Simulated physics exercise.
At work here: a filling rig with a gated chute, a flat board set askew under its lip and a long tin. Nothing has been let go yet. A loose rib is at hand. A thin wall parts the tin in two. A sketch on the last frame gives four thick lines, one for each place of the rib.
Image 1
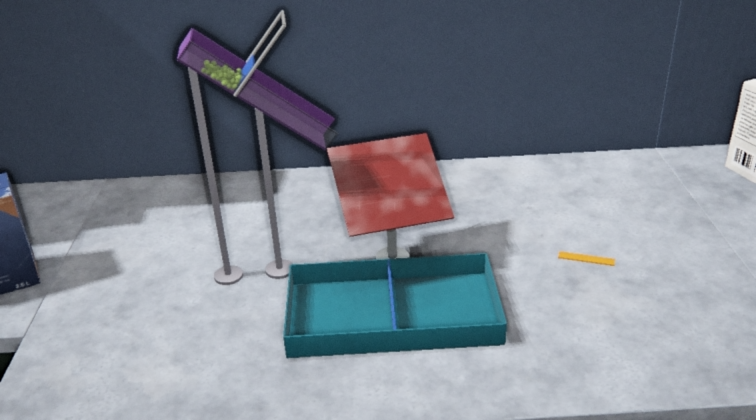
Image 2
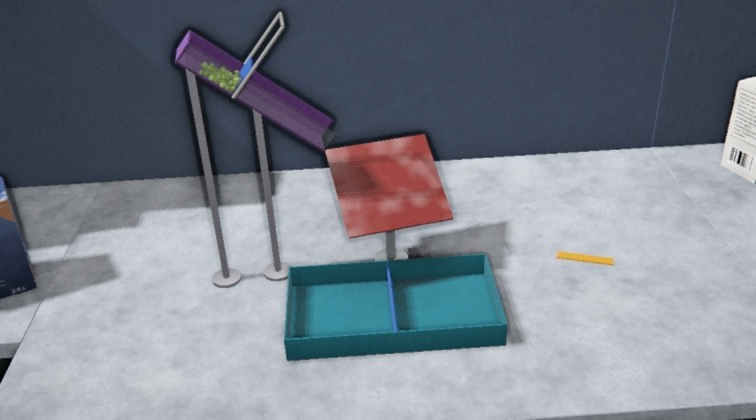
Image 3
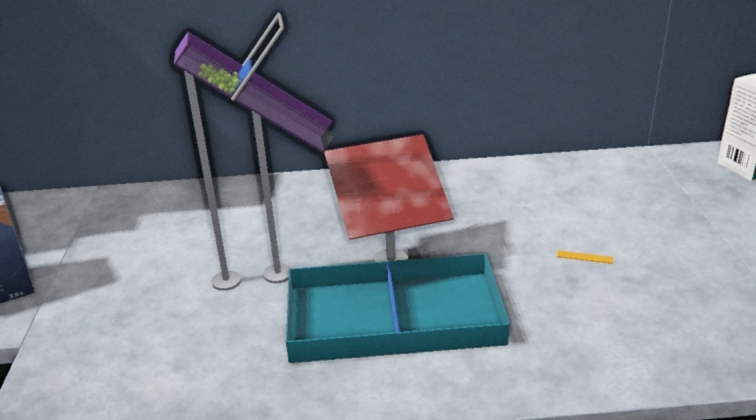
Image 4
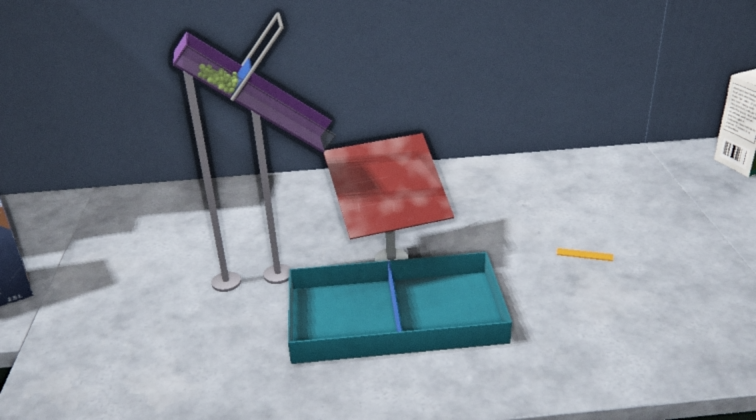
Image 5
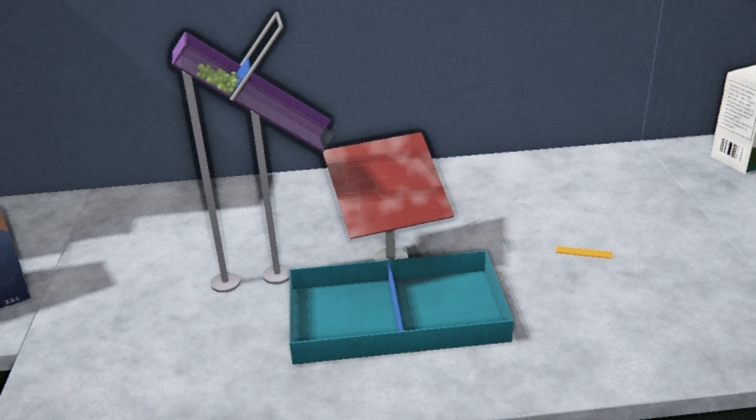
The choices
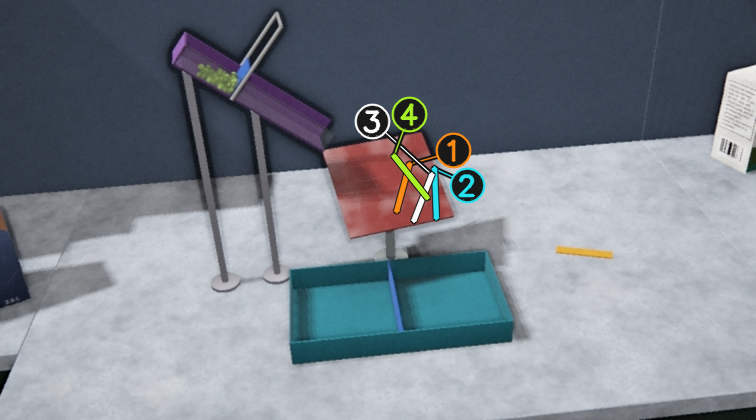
A purple chute holding green peas stays still above a tilted red board and teal tray.
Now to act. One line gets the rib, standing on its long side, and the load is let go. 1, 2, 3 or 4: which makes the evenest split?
Best: 1.
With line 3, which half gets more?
More lands on the right.
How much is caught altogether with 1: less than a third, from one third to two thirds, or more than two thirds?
Line 1 gives more than two thirds.
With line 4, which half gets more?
Right.
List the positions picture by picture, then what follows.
Load behind the gate near (229, 75), dried peas; lip of the chute near (324, 142), sloping fairly steeply, in the first frame.
Middle of the board near (388, 183), tilted fairly steeply; middle of its low edge near (402, 228); of its high edge near (376, 142), in the second frame.
Front corners of the tin near (286, 342) and (509, 324); front end of its middle wall near (398, 333); gate still shut near (248, 68), in the third frame.
Middle of the load near (225, 79); lip near (322, 145), in the fourth frame.
Middle of the load near (224, 78); lip near (321, 144), in the fifth frame.
On the marked copy, line 1 from (409, 164) to (396, 210); line 2 from (434, 168) to (436, 217); line 3 from (431, 174) to (413, 220); line 4 from (394, 156) to (427, 197).
With 1, of what is caught, close to half in the left half, close to half in the right.
With 2, of what is caught, only a few in the left half, all but a few in the right.
With 3, of what is caught, a small share in the left half, the bulk in the right.
With 4, of what is caught, only a few in the left half, all but a few in the right.
